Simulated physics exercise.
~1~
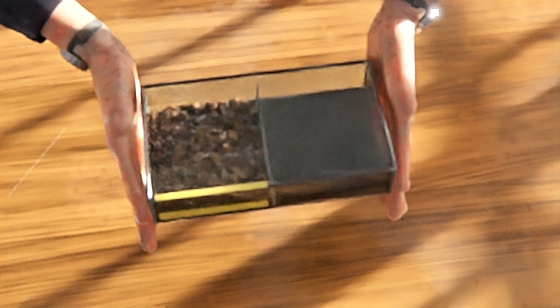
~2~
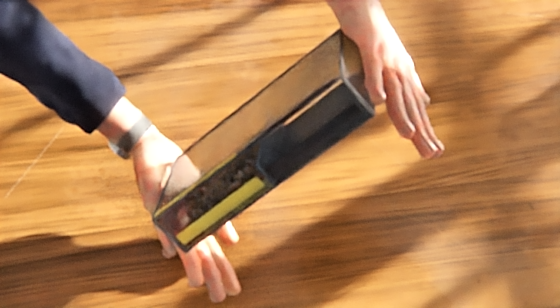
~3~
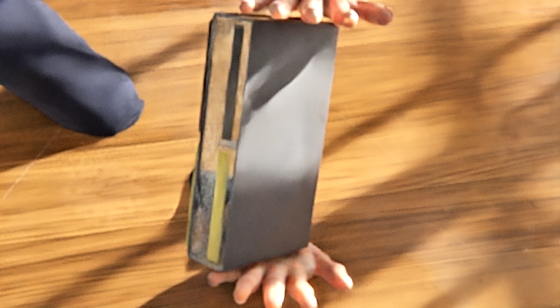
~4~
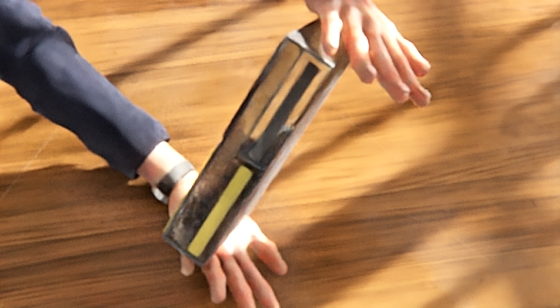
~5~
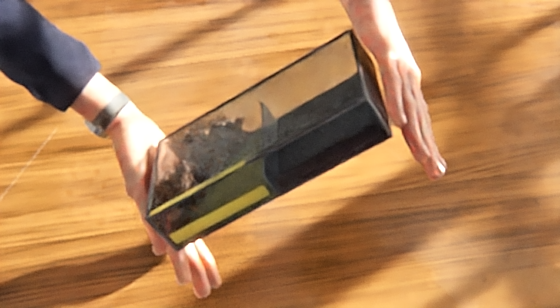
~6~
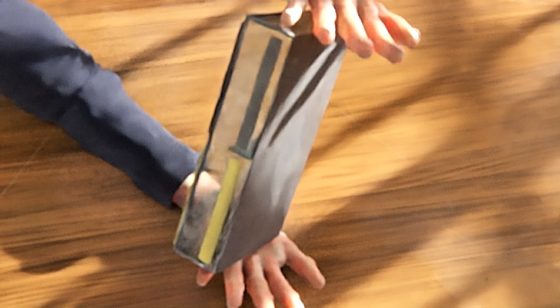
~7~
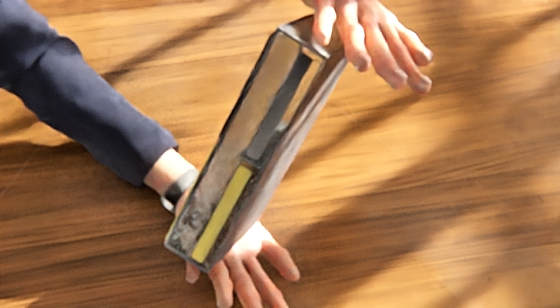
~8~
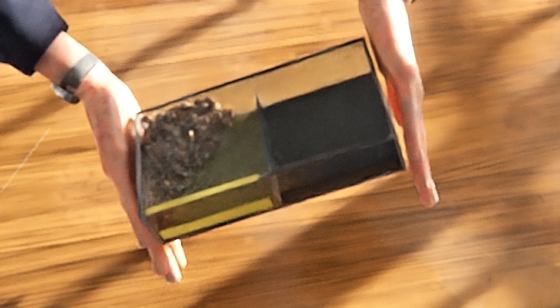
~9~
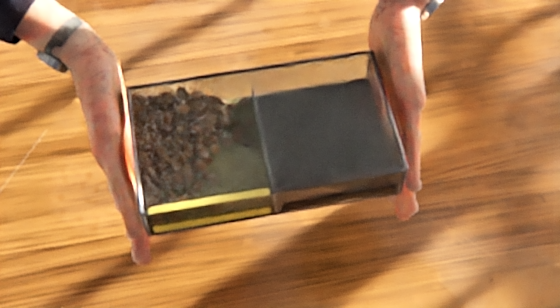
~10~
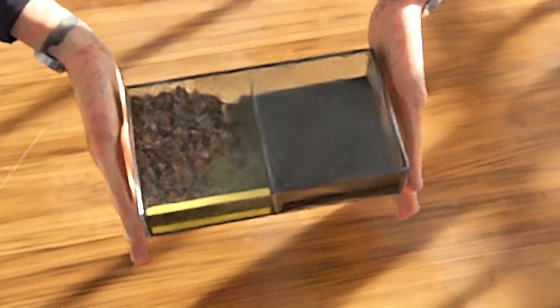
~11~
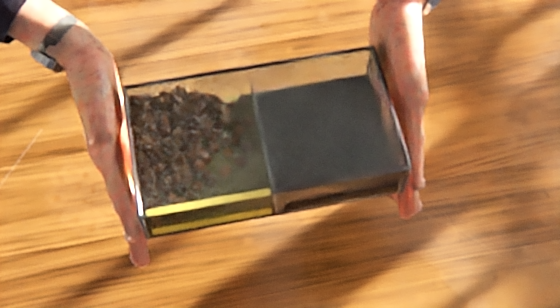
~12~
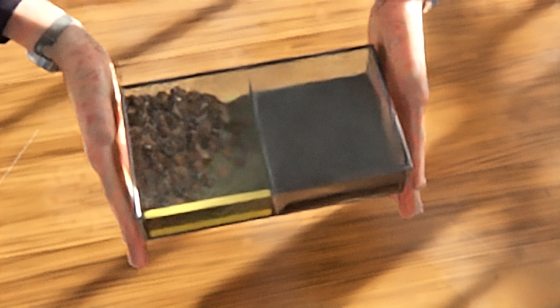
The clip shows two hands holding a clear-lidded, divided box of brown kibble above a wooden surface, tipping it steeply, partly back, steeply again, then level. The kibble ends heaped in the yellow-edged left section, while the black right section is empty.
